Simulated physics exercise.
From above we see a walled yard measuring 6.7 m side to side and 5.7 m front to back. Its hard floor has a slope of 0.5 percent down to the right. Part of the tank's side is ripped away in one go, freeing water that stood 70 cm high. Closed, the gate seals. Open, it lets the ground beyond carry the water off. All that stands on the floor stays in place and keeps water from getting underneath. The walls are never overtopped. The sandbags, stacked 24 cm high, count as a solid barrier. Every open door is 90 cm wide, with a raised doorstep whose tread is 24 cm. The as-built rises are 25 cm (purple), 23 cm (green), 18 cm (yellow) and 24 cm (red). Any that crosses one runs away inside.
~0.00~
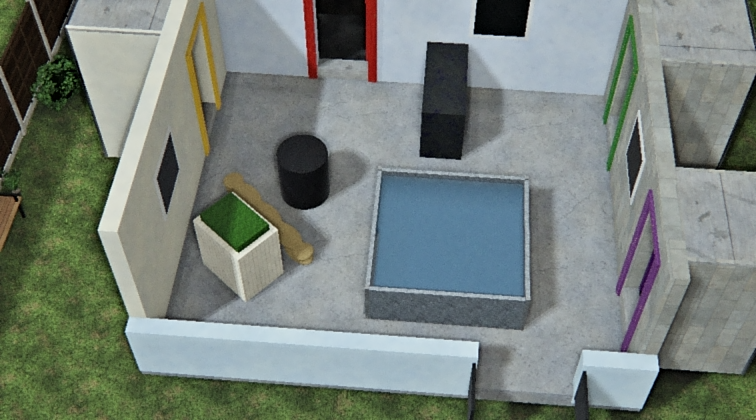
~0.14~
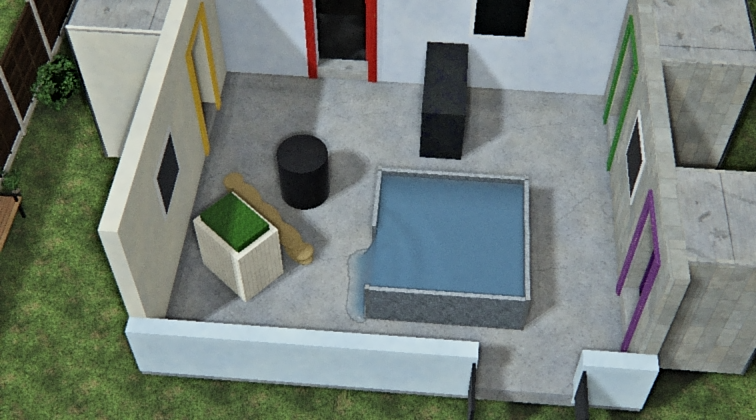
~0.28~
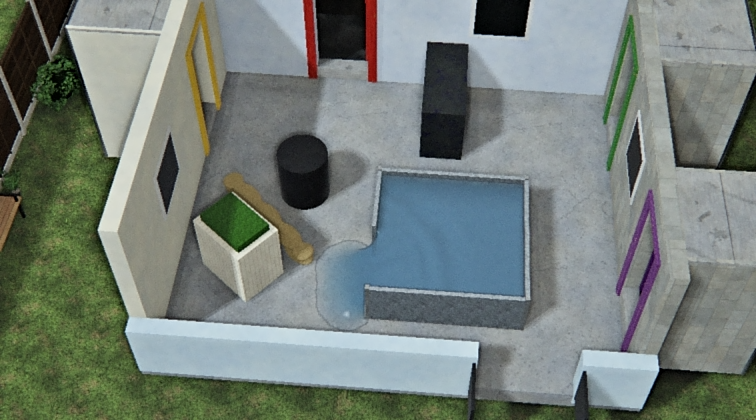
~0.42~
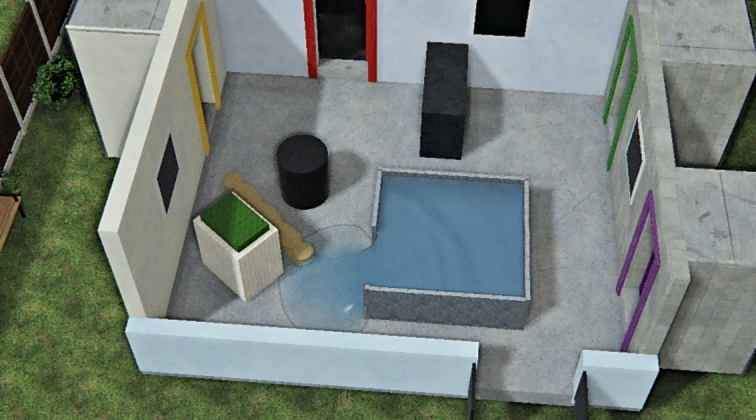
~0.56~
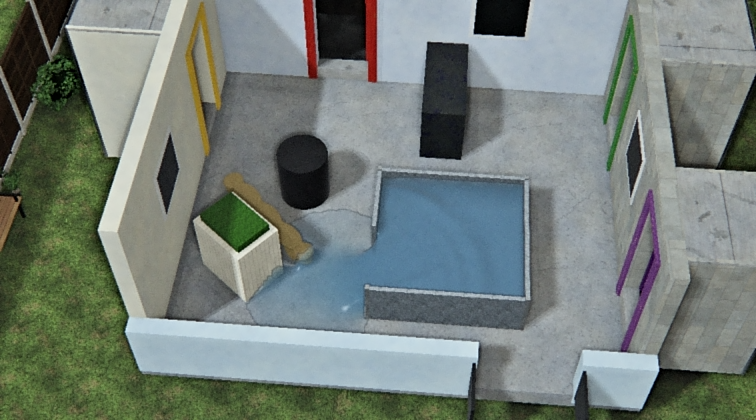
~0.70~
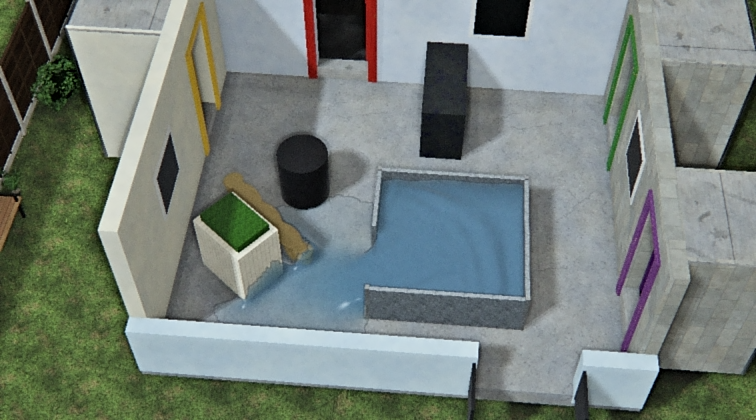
Water in a raised grey tank lies still in a walled yard, then bursts through a gap that opens in the tank's left side. It fans out leftward across the concrete floor in a widening sheet, reaching the sandbags and spreading around the base of the grass-topped planter.
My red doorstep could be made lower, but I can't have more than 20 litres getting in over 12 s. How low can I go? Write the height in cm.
You could bring it down to roughly 9 cm.
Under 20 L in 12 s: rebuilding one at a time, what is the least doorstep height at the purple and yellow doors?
About 8.5 cm at purple and about 8.0 cm at yellow.
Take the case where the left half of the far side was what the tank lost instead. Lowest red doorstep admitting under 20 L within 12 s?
If so: Around 24 cm.
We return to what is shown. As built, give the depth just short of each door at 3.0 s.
Depths in cm - purple: 0, green: 0, yellow: 12, red: 0.
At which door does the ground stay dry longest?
The green one comes last.
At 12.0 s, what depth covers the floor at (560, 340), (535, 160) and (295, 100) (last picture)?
Depth: About 4, 6, 9 cm.
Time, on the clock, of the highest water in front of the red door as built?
I'd guess close to 9.0 seconds.
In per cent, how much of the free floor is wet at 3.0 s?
I'd say near 40 percent.
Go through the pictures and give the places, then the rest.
The tank at (450, 234) is whole and still, 70 cm deep; the red door at (341, 37) is dry, in the first picture.
The front is at (352, 265), 0.3 m from the gap at (373, 275); 0.3 m2 of floor is wet, 70 cm left at the back, in the second picture.
The front is at (320, 270), 0.8 m from the gap at (373, 277); 0.9 m2 of floor is wet, 70 cm left at the back, in the third picture.
The front is at (283, 280), 1.4 m from the gap at (373, 278); 2.0 m2 of floor is wet, 70 cm left at the back, in the fourth picture.
The gap is at (373, 278), the front 1.8 m out at (251, 301); the back of the tank holds 70 cm, in the fifth picture.
Water pours out at (373, 277) and has run 2.2 m, to (220, 313); about 5 cm deep outside, 67 cm at the back; the red door at (341, 37), 4.4 m from the gap, is still 2.8 m from the nearest water, in the sixth picture.
After 1.4 s water covers 20 % of the floor, deepest (56 cm) near (158, 348); it has not reached the red door.
After 3.0 s water covers 40 % of the floor, deepest (40 cm) near (158, 348); it has not reached the red door.
After 12.0 s water covers 95 % of the floor, deepest (15 cm) near (227, 76); 10 cm at the red door, 0 litres in over its 24 cm doorstep.
At the red door as built, the water arrived by 3.8 s and peaked near 13 cm at 8.8 s.
With a doorstep of 7.5 cm, 35 litres would have come in within the 12 s; with 10.5 cm, 8 litres. So under 20 litres takes about 9 cm.
